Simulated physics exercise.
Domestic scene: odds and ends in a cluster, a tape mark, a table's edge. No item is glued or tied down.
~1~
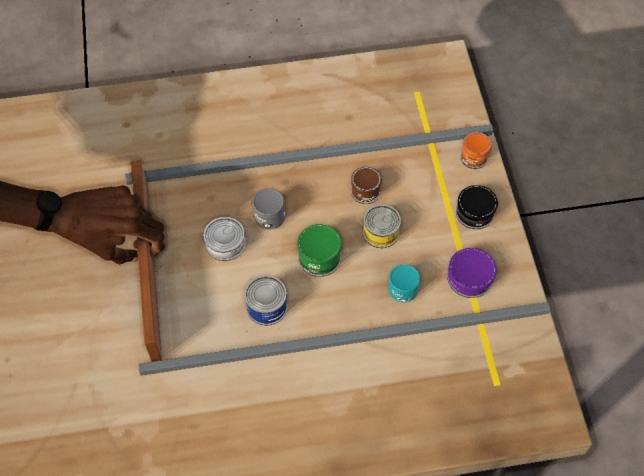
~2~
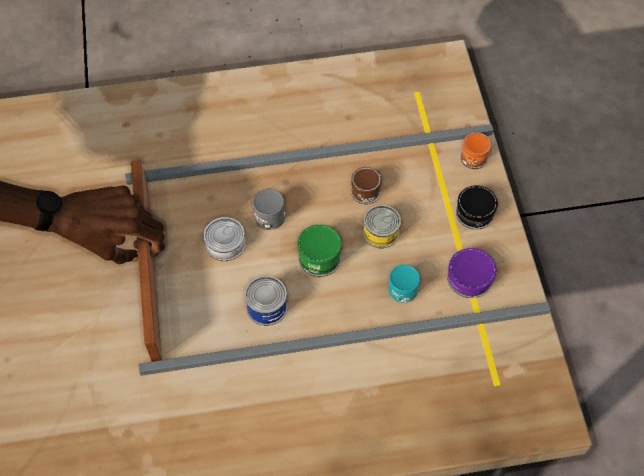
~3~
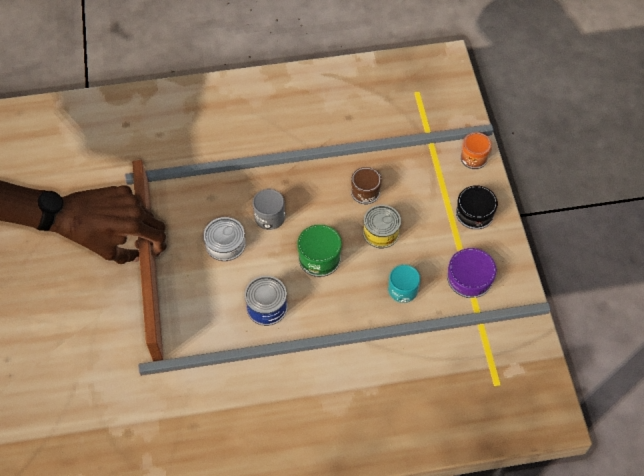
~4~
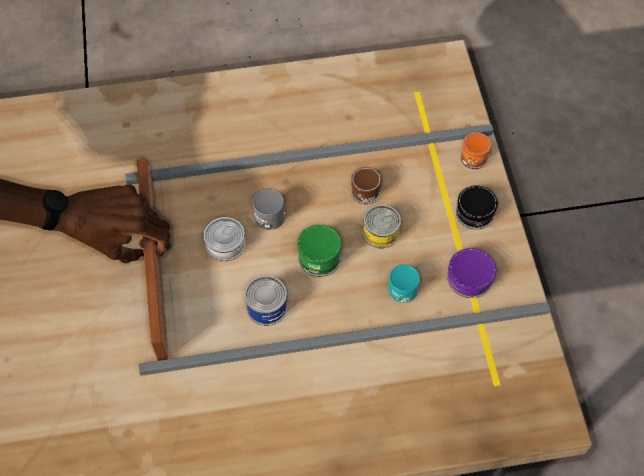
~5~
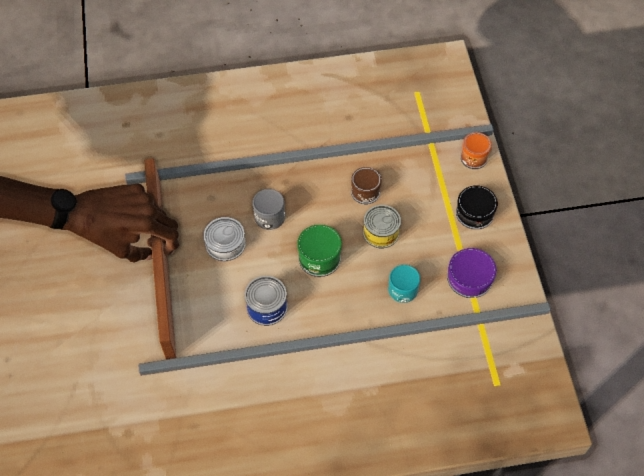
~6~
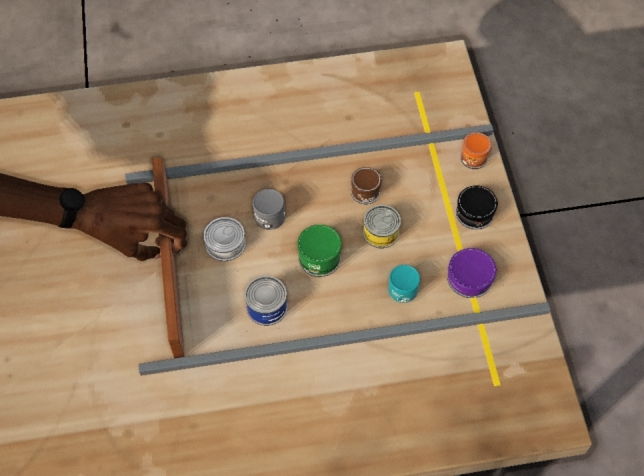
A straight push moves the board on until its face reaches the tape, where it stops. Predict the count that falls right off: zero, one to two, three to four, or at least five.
I expect that a single piece or a pair will leave the table.
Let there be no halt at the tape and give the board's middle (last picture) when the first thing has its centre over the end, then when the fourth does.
The first puts it near (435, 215), the next near (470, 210).
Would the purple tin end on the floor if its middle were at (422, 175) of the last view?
From that start, the object then is safe.
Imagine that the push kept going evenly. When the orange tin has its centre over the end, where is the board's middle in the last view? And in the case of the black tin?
(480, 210) and then (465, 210), give or take.
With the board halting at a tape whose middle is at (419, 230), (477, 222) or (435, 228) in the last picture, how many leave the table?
Counts per try, in order: 0 / 4 / 0.
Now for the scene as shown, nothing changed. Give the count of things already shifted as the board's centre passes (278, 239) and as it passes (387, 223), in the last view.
The first count is 4, and then it's 8.
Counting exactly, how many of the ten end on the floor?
In all, 1 of them.
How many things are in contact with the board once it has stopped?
The answer is 4.
Soon after, none off yet; orange tin at rest near (476, 151); black tin at rest near (476, 208); purple tin at rest near (471, 273).
In the end, the number that fall off is one or two; gone, purple tin.
